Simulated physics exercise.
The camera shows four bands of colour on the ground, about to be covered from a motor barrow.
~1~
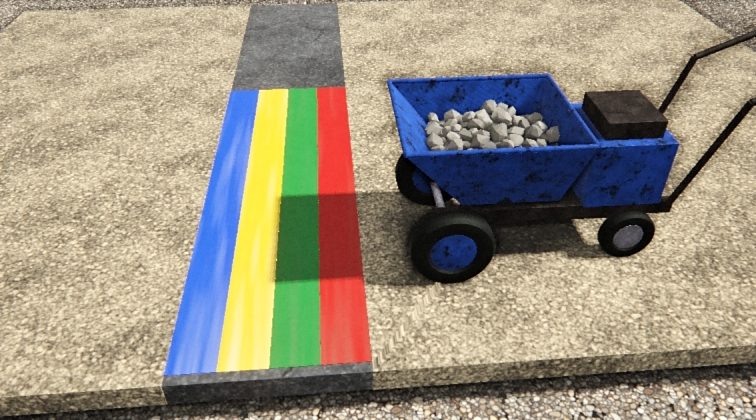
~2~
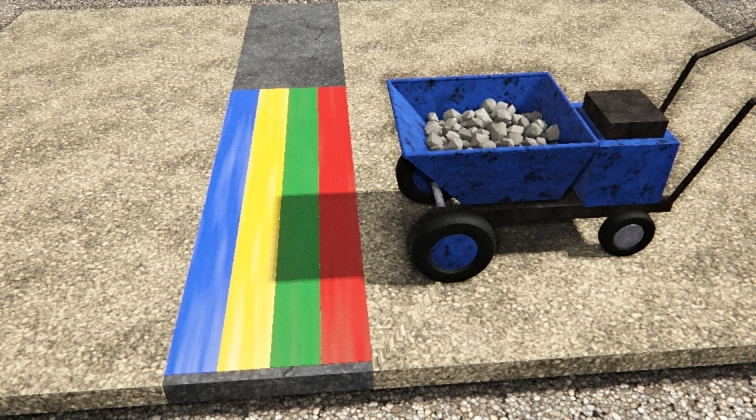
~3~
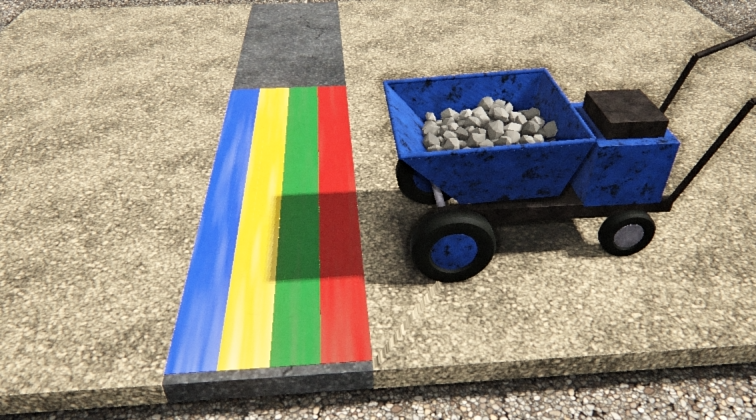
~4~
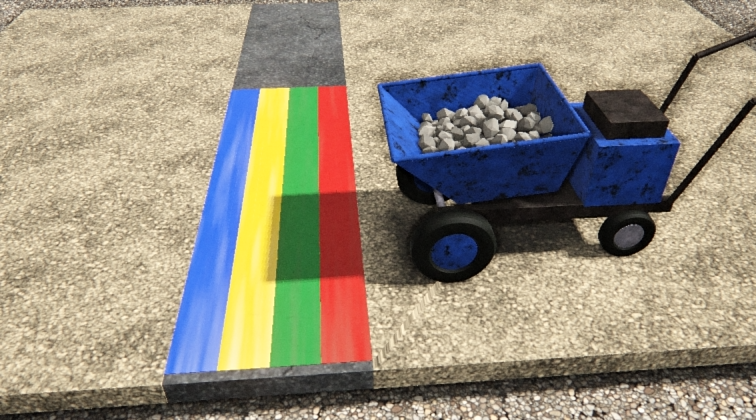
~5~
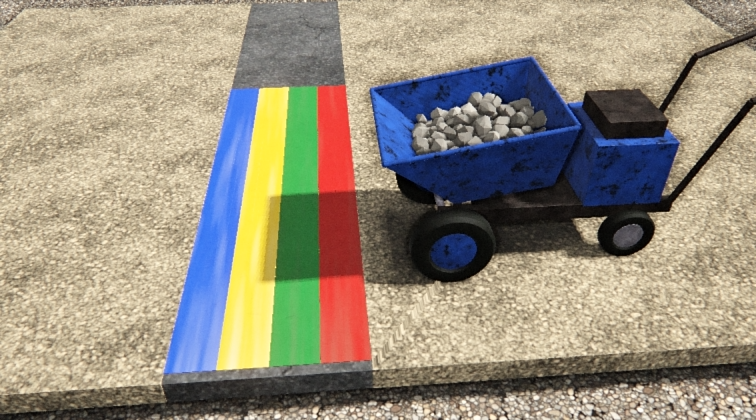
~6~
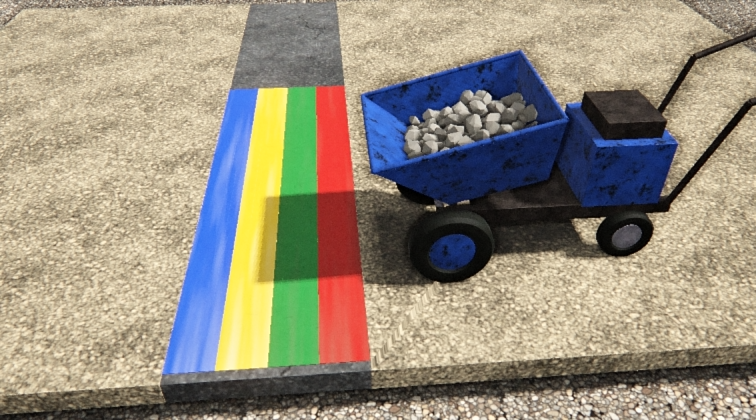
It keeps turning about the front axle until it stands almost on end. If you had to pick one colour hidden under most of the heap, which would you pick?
I would pick green.
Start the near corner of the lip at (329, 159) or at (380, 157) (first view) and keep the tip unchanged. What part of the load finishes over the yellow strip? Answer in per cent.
In turn 30 and 30 in a hundred.
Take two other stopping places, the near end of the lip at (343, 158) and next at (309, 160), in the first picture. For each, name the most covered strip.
Taking them in order, it would be that yellow strip and then blue.
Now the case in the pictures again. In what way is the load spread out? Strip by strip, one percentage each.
Per cent of the load - red strip: 5, green strip: 40, yellow strip: 15, blue strip: 5.
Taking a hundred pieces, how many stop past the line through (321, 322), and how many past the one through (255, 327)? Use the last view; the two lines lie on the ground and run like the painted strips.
Close to 60 per cent, then close to 20 per cent.
Just after the last frame, skip tipped steeply; every one in the skip.
A moment on, skip tipped steeply; almost all in the skip; about a tenth over the green strip.
Further on, skip tipped right over; roughly a third in the skip; just a few over the red strip; roughly a third over the green strip; roughly a quarter over the yellow strip; about a tenth over the blue strip.
When it is over, skip tipped right over; roughly a third in the skip; about a tenth over the red strip; roughly a third over the green strip; about a tenth over the yellow strip; about a tenth over the blue strip.
